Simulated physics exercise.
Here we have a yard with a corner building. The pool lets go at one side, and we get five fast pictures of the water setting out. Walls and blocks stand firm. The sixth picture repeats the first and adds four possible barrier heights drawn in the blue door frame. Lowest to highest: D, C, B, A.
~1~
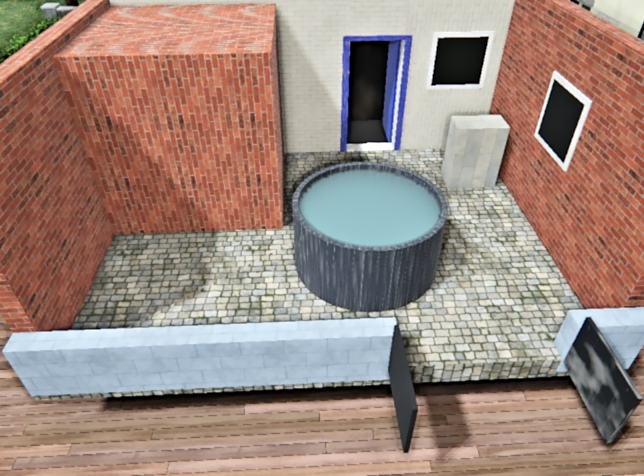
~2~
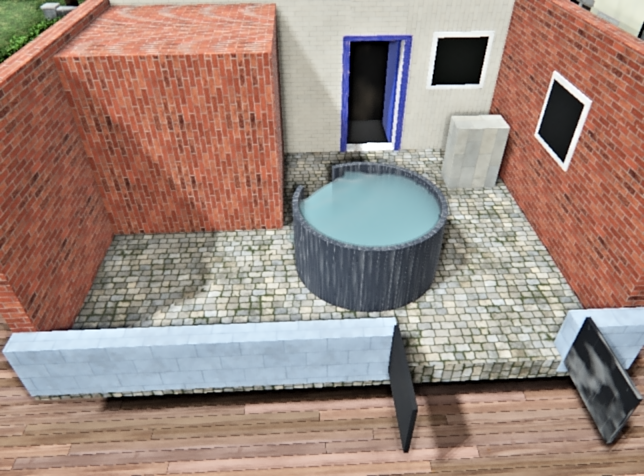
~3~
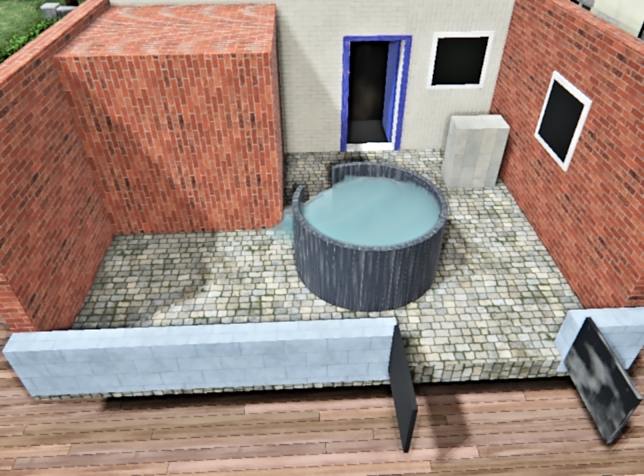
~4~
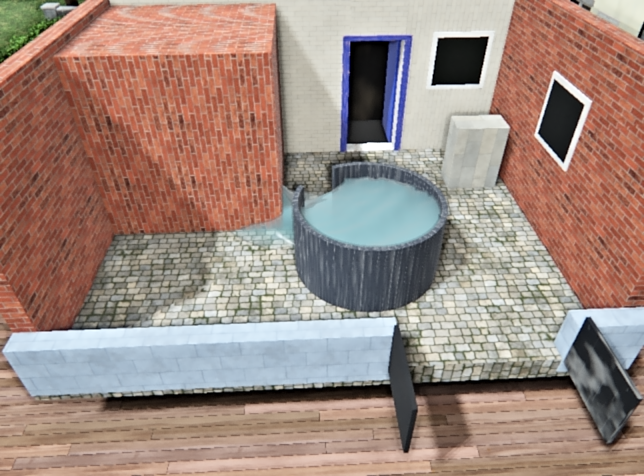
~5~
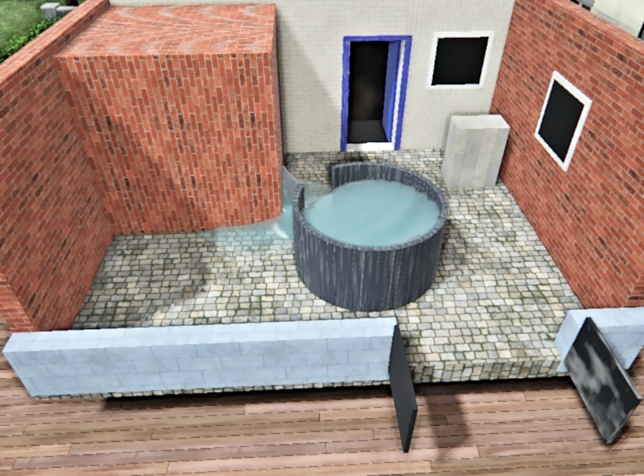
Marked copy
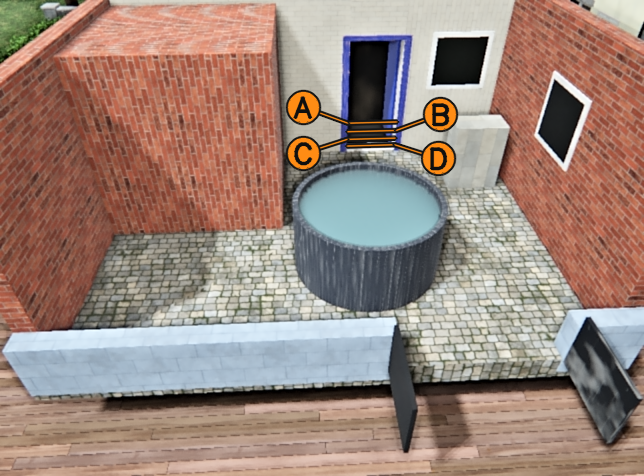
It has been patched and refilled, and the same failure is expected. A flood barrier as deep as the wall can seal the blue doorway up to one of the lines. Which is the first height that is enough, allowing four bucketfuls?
C is the one.
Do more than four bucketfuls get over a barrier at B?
No, that is safe.
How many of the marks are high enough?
Three of the four.
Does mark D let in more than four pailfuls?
Yes.
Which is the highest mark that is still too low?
It is D.
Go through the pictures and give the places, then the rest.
Water in the pool at rest, its middle at (369, 206); foot of the blue doorway at (370, 151); open gate at (483, 311).
Water covers 1 % of the ground, its front hidden from here.
Water covers 3 % of the ground and shows as far out as (265, 229).
Water covers 5 % of the ground and shows as far out as (257, 233).
Water covers 9 % of the ground and shows as far out as (212, 233).
On the marked copy, A at (372, 122); B at (371, 131); C at (371, 138); D at (370, 145); from the bottom up D, C, B, A.
With A, nothing gets over.
With B, nothing gets over.
With C, a splash gets over, under a bucket.
With D, about 7 bucketfuls get in.
